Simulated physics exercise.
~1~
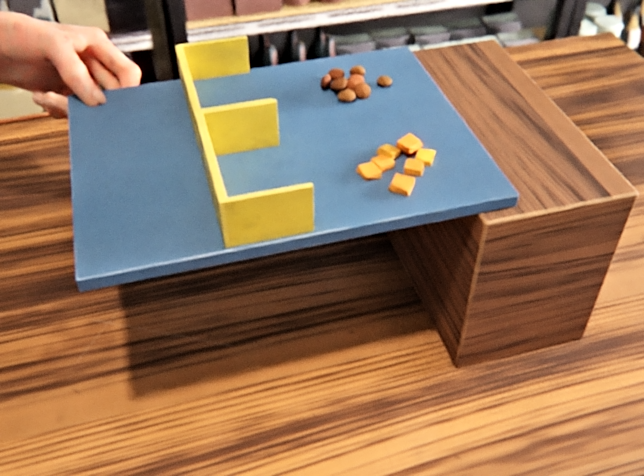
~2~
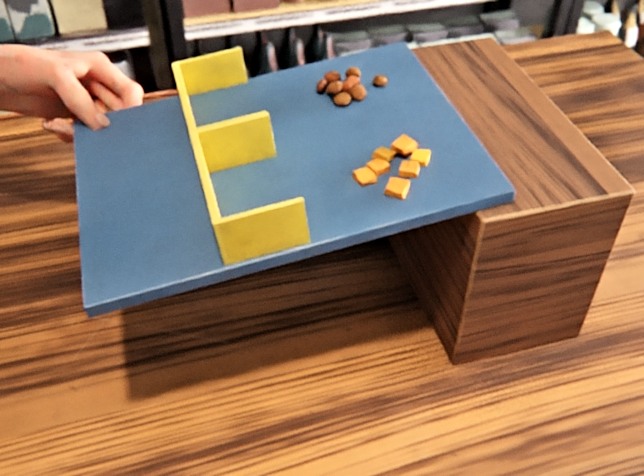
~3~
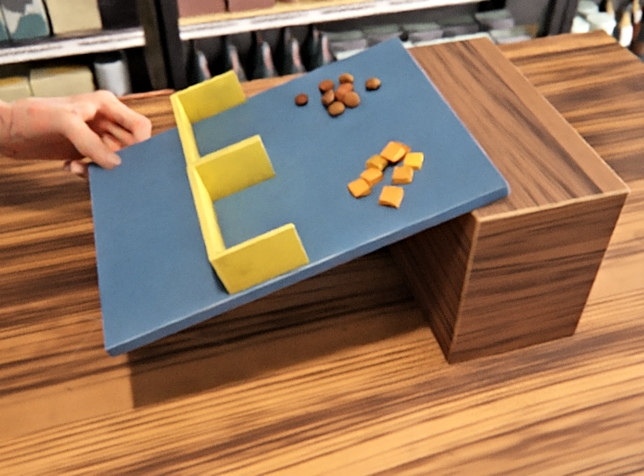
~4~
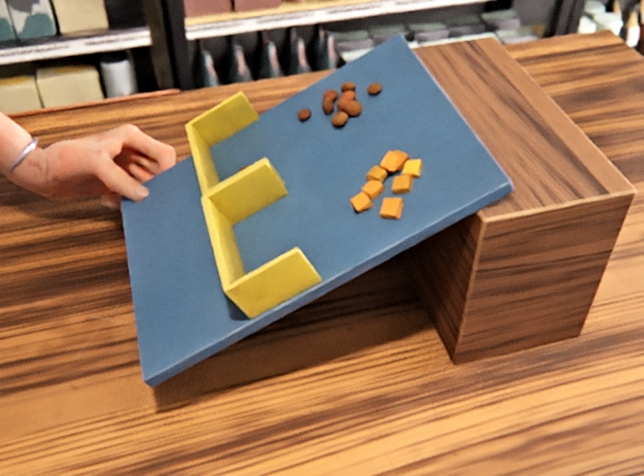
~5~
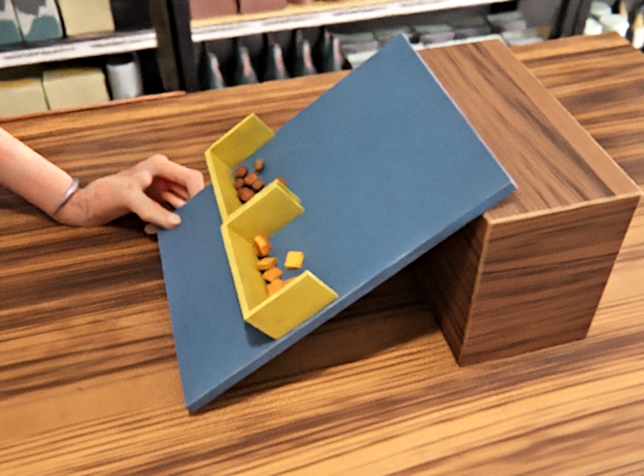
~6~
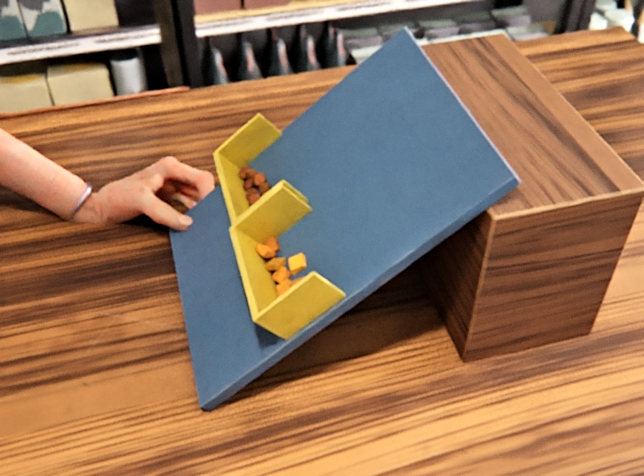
At first, a blue board lies nearly level, its right end on a wood-grained block and its left end held by a hand, with brown pieces at the back and orange squares in front. Yellow barriers stand to their left. The hand lowers the left end, and the board tilts steadily while both piles stay mostly together, a brown piece straying slightly. As the slope steepens, both piles slide down to the left and reach their barriers. Finally, the board rests steeply with its lower end on the table, the brown and orange pieces gathered behind their separate barriers.
